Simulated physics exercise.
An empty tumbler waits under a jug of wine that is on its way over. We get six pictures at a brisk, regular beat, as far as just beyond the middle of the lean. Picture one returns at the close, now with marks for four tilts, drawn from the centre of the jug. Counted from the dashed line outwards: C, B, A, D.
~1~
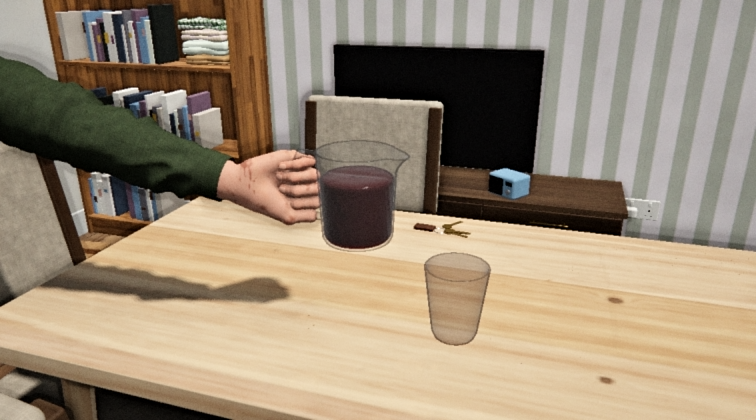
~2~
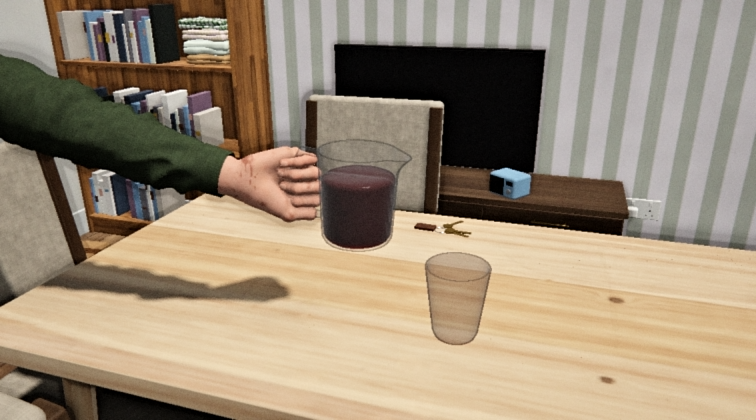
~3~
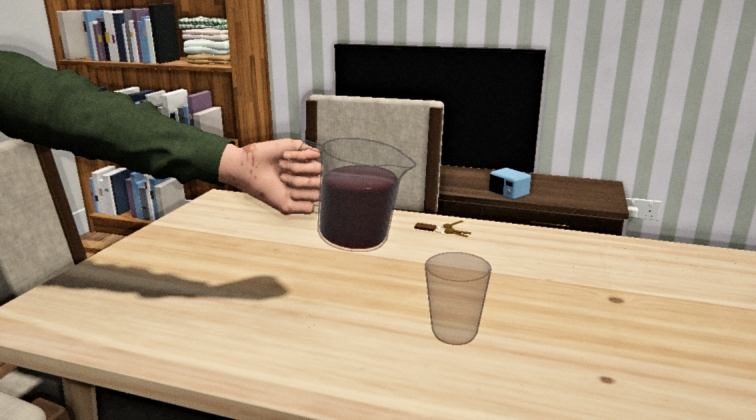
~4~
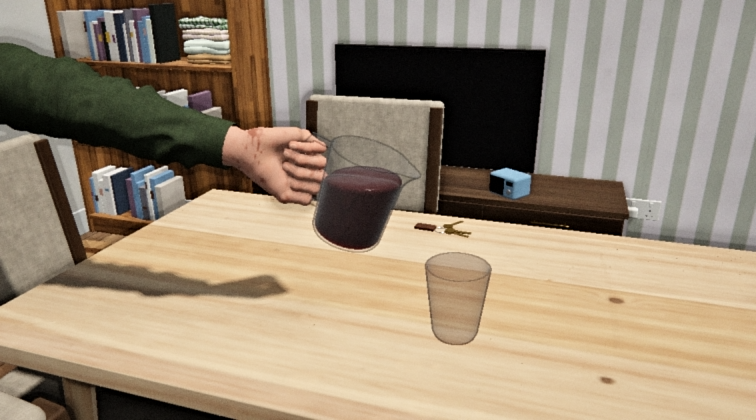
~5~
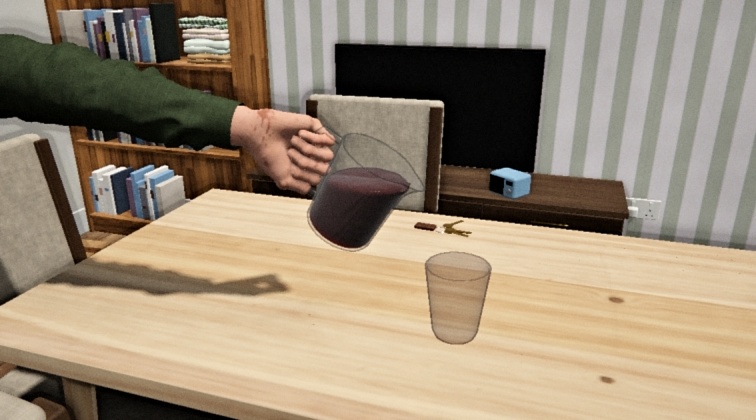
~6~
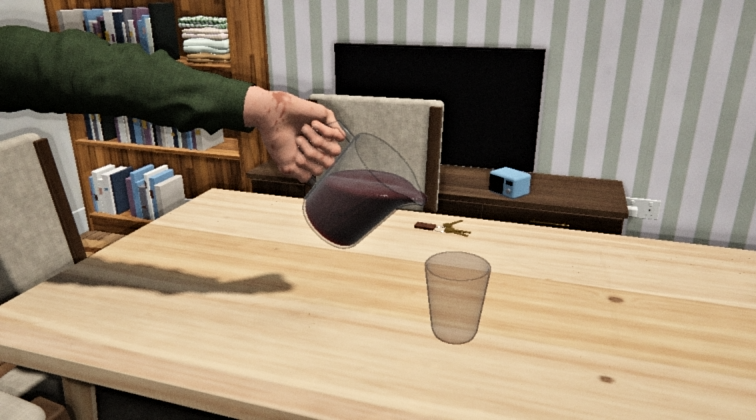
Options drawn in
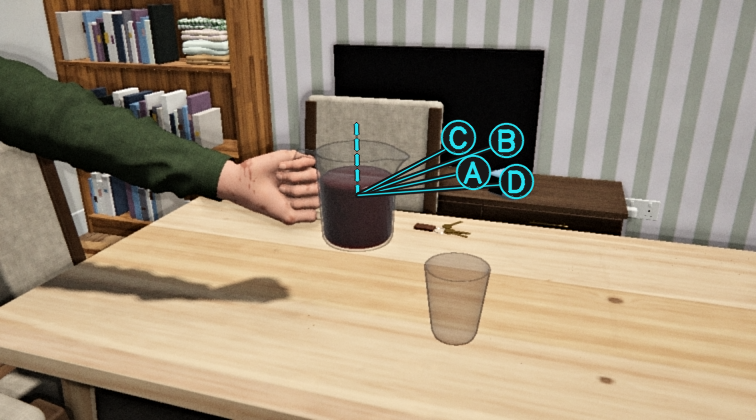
The video shows a hand in a green sleeve holding a clear jug of dark red liquid above a wooden table, slowly tilting it rightward near an empty glass tumbler, with no liquid leaving the jug.
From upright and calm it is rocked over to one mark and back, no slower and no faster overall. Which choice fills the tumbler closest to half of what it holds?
The answer is tilt C.
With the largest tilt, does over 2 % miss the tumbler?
Yes.
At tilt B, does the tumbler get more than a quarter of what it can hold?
Yes, clearly.
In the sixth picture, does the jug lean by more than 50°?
No.
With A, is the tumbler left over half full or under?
Over half.
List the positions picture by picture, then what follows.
Upright, lip at (408, 157); rim of the tumbler round (457, 266); nothing has left yet.
Tipped about 2°, lip at (410, 159); nothing has left yet.
Tipped about 8°, lip at (414, 165); nothing has left yet.
Tipped about 18°, lip at (419, 176); nothing has left yet.
Tipped about 30°, lip at (423, 189); nothing has left yet.
Tipped about 42°, lip at (423, 203); nothing has left yet.
On the marked copy, A at (455, 174); B at (490, 147); C at (445, 149); D at (500, 184).
Choosing A, the tumbler ends with about 81 % of what it can hold; 9 % of the wine is spilt.
Choosing B, the tumbler ends with about 72 % of what it can hold.
Choosing C, the tumbler ends with about 50 % of what it can hold.
Choosing D, the tumbler ends with about 91 % of what it can hold; 16 % of the wine is spilt.
